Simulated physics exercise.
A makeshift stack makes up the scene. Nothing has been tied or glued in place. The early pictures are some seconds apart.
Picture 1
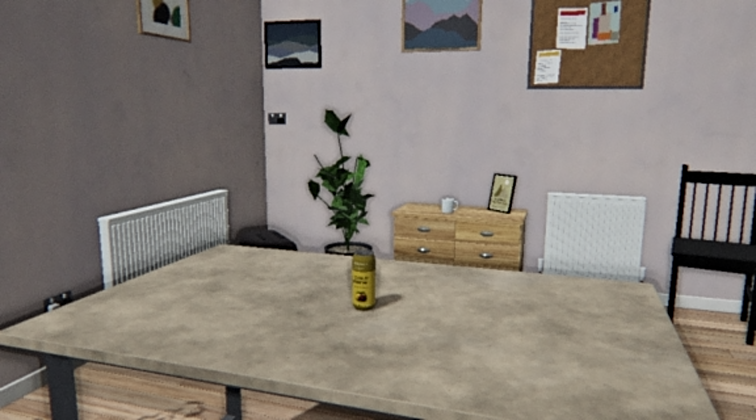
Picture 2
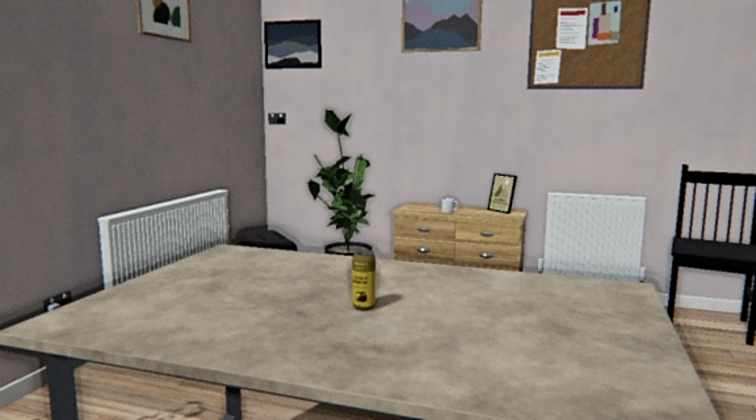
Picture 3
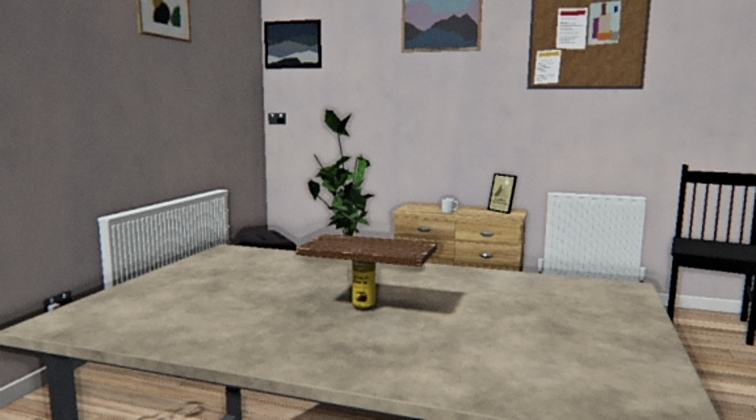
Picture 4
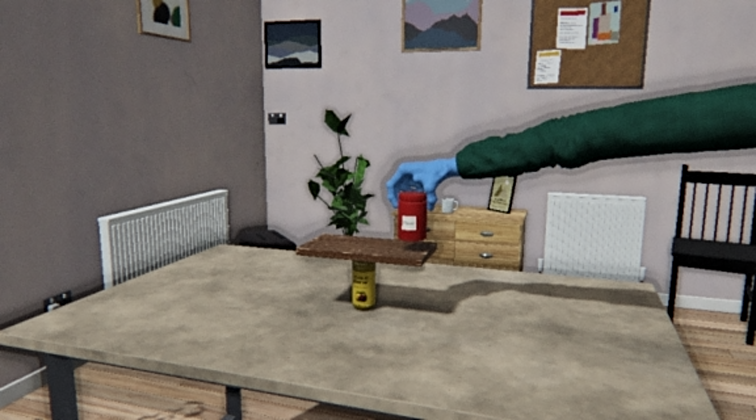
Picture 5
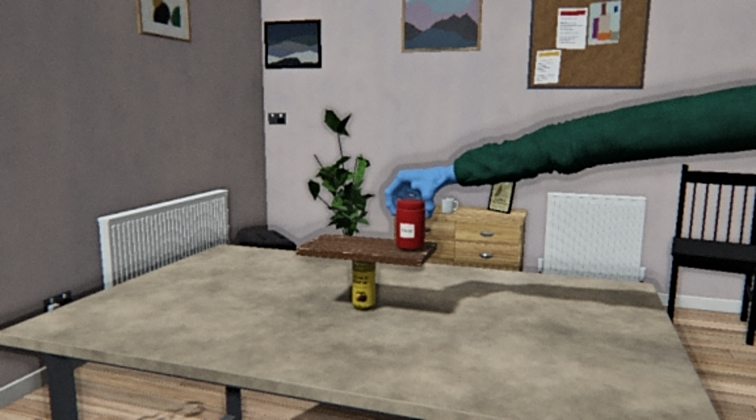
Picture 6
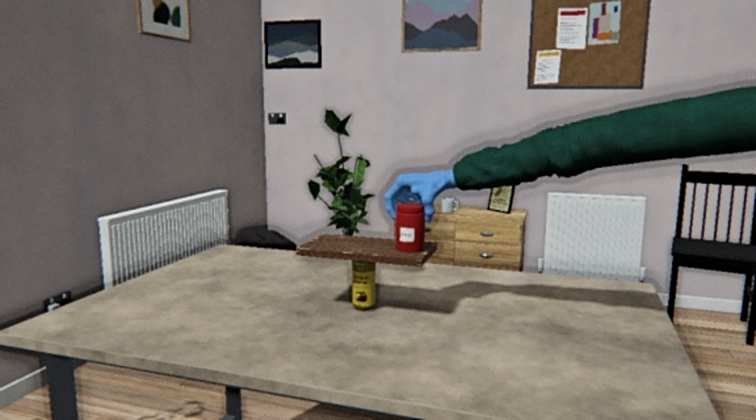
On a table, a gloved hand lowers a red jar onto a board atop a yellow jar.
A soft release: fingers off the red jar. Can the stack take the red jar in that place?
I predict the stack won't bear it.
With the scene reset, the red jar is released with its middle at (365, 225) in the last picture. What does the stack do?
After that, it remains intact.
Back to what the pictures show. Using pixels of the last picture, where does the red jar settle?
Somewhere around (453, 307) in the last picture.
Then, 0.40 s past the last view, red jar now fallen; brown board rocked 64° from its first pose.
Then, 0.60 s past the last view, brown board rocked 74° from its first pose.
Then, 0.90 s past the last view, brown board now fallen; yellow can rocked 55° from its first pose.
Then, 1.10 s past the last view, yellow can now fallen.
Finally, fallen, red jar, brown board and yellow can. Final places as the last picture's camera would see them, red jar near (453, 308). The stack gives way.
